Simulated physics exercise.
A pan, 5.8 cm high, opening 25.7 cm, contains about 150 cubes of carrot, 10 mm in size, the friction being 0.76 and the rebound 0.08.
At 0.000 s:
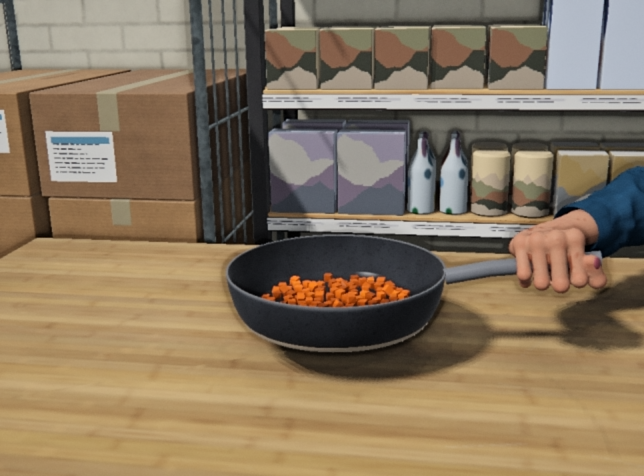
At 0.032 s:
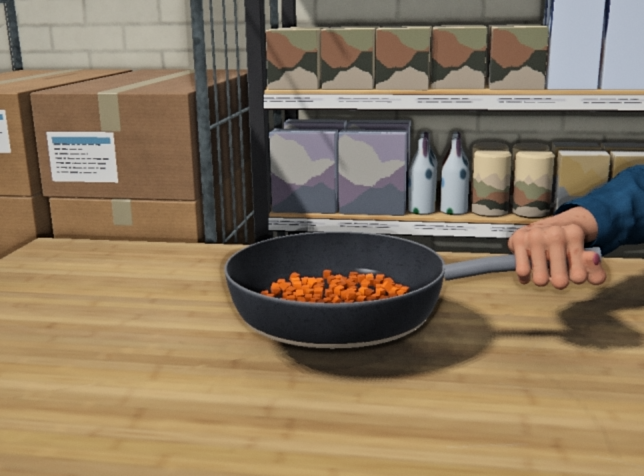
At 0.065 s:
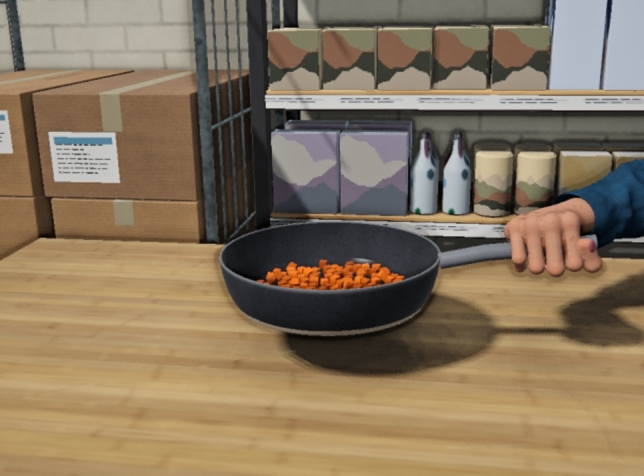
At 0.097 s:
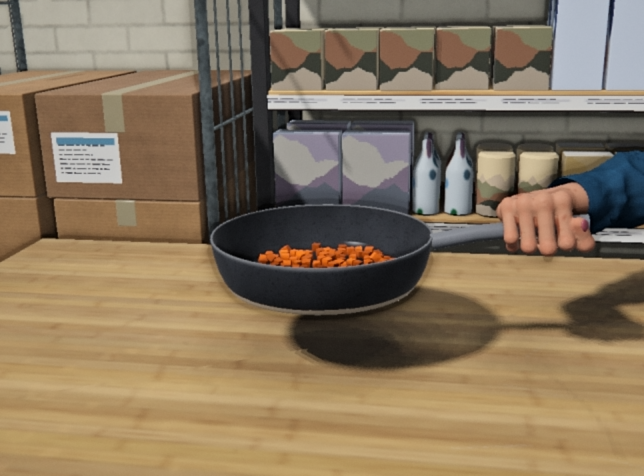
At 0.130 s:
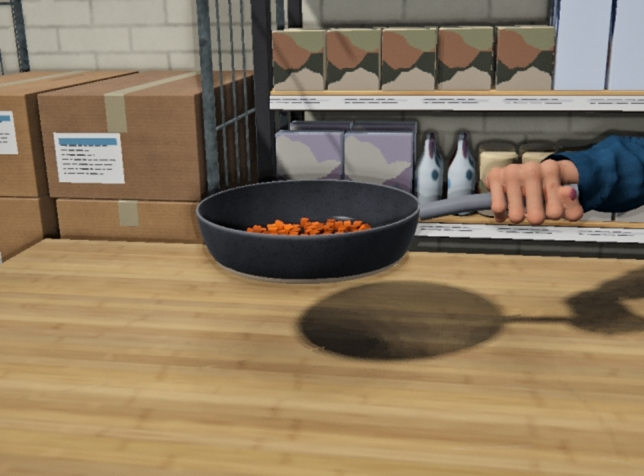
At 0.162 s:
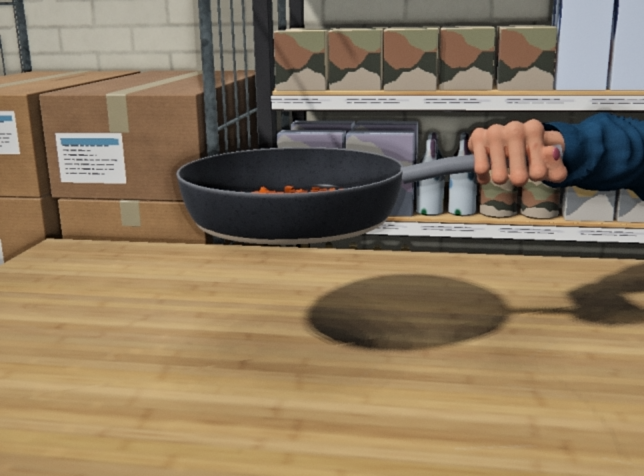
The clip shows a hand holding a dark frying pan of small orange carrot cubes by its handle above a wooden table, raising it slowly at first, then faster, up and to the left while keeping it level.
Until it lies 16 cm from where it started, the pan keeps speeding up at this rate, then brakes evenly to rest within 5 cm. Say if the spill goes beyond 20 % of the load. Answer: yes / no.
Answer: Yes.
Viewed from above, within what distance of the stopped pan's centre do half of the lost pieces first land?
Estimate: Approx. 30 cm.
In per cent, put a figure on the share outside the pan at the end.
Estimate: Some 70 percent.
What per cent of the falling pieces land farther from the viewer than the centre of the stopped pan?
I'd say around 50 per cent of it.
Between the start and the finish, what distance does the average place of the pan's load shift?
Some 6.5 cm.
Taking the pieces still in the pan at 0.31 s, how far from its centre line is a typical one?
9.0 centimetres or so.
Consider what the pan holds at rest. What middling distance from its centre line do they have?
8.5 centimetres, more or less.
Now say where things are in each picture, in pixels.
In the first frame, pan at (336, 315); tilt 0 degrees; moved 0.0 cm; top of the load at (363, 282).
In the second frame, pan at (335, 311); tilt 0 degrees; moved 0.5 cm; top of the load at (362, 279).
In the third frame, pan at (331, 298); tilt 0 degrees; moved 2.2 cm; top of the load at (358, 268).
In the fourth frame, pan at (322, 276); tilt 0 degrees; moved 4.8 cm; top of the load at (351, 251).
In the fifth frame, pan at (310, 243); tilt 0 degrees; moved 8.6 cm; top of the load at (339, 226).
In the sixth frame, pan at (292, 202); tilt 0 degrees; moved 13.4 cm; top of the load at (324, 193). Its speed is now 1.67 m/s.
After 0.31 s, pan 85 %, in the air 15 %; middle of the pieces not yet landed near (196, 86).
Then, at 0.44 s, pan 30 %, in the air 70 %; middle of the pieces not yet landed near (131, 124).
After 0.55 s, pan 30 %, in the air 70 %; middle of the pieces not yet landed near (106, 221).
After 0.66 s, fallen left of where it stops 70 %, pan 30 %; middle of the pieces not yet landed near (196, 162).
At rest (1.5 s), fallen left of where it stops 70 %, pan 30 %.
